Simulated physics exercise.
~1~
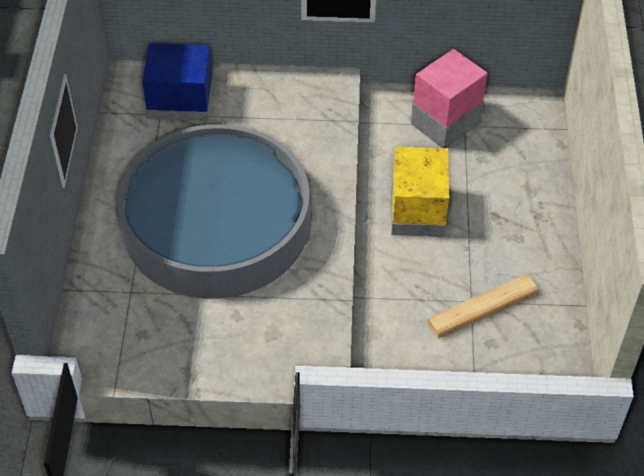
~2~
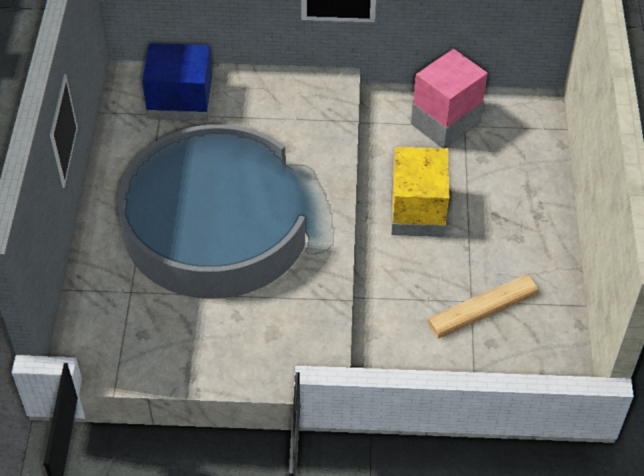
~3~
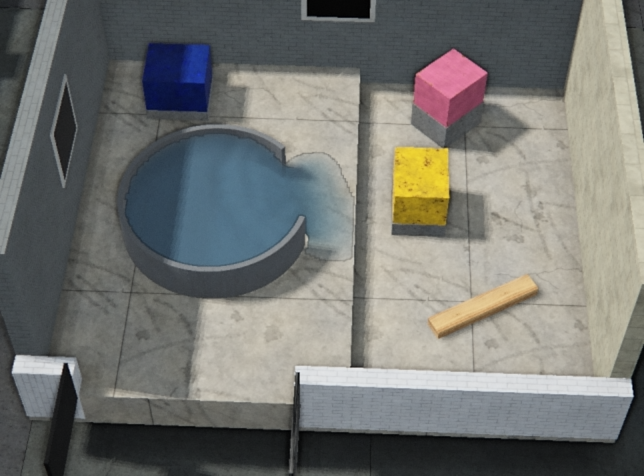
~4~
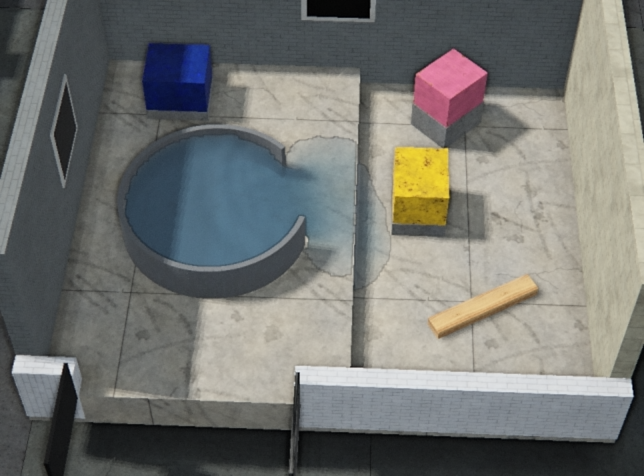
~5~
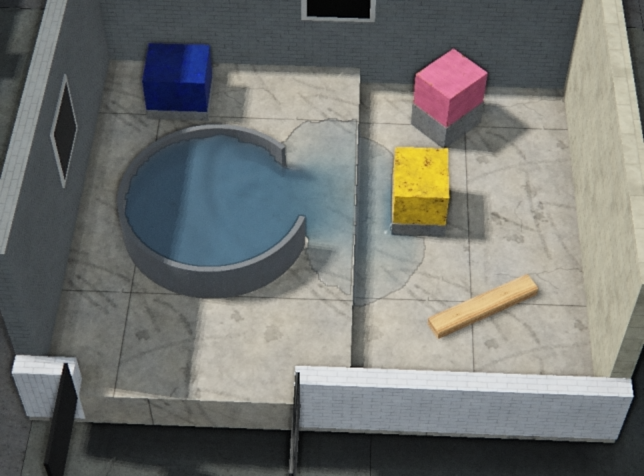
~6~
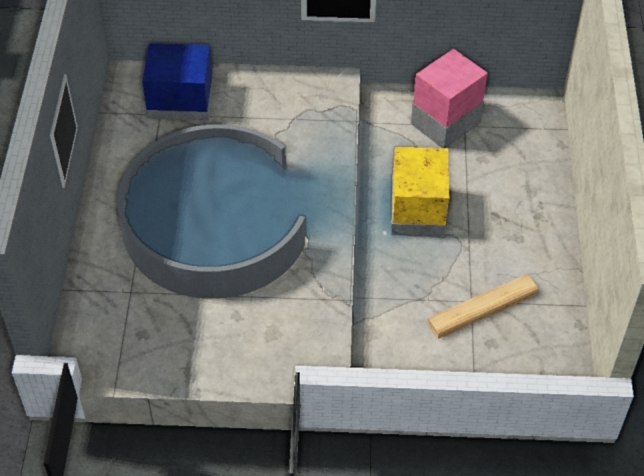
A round grey pool of blue water sits on the left of a walled, pale stone-floored court, seen from high above by a still camera. A blue block stands behind it, while across a low step to the right are a pink block and a yellow block on grey plinths and a light wooden beam. The pool's right side breaks open, and water pours through the gap, crosses the step and spreads thinly around the yellow block's plinth.
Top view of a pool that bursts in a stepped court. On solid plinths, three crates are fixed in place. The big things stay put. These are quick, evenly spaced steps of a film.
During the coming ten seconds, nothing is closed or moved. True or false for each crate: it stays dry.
Yellow crate: False, it gets wet; pink crate: True, it stays dry; blue crate: True, it stays dry.
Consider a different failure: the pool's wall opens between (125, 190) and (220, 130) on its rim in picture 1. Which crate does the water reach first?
Answer: The blue crate.
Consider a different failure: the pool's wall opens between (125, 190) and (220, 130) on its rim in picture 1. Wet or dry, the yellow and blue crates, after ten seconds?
So the yellow crate remains untouched while the blue crate goes wet.
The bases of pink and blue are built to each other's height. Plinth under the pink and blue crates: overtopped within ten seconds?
Well, pink is inundated and blue stays untouched then.
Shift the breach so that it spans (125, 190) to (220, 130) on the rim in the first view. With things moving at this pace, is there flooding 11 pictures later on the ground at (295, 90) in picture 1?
Pretty sure it's in a puddle at that location.
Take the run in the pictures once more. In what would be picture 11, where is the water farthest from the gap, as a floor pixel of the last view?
The wet edge reaches furthest near (568, 263).
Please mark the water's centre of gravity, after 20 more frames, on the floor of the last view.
That comes out near (355, 198).
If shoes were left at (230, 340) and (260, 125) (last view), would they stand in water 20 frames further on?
As listed: Clear, no water.
A moment on, water covers 20 % of the floor; the yellow crate water round its plinth, the pink crate water round its plinth, the blue crate not reached.
Next, water covers 35 % of the floor; the yellow crate water round its plinth, the pink crate water round its plinth, the blue crate not reached.
Then, water covers 50 % of the floor; the yellow crate water round its plinth, the pink crate water round its plinth, the blue crate not reached.
Later, water covers 55 % of the floor; the yellow crate water round its plinth, the pink crate water round its plinth, the blue crate not reached.
In the end, water covers 55 % of the floor; the yellow crate was topped, the pink crate stayed above the water, the blue crate stayed above the water.
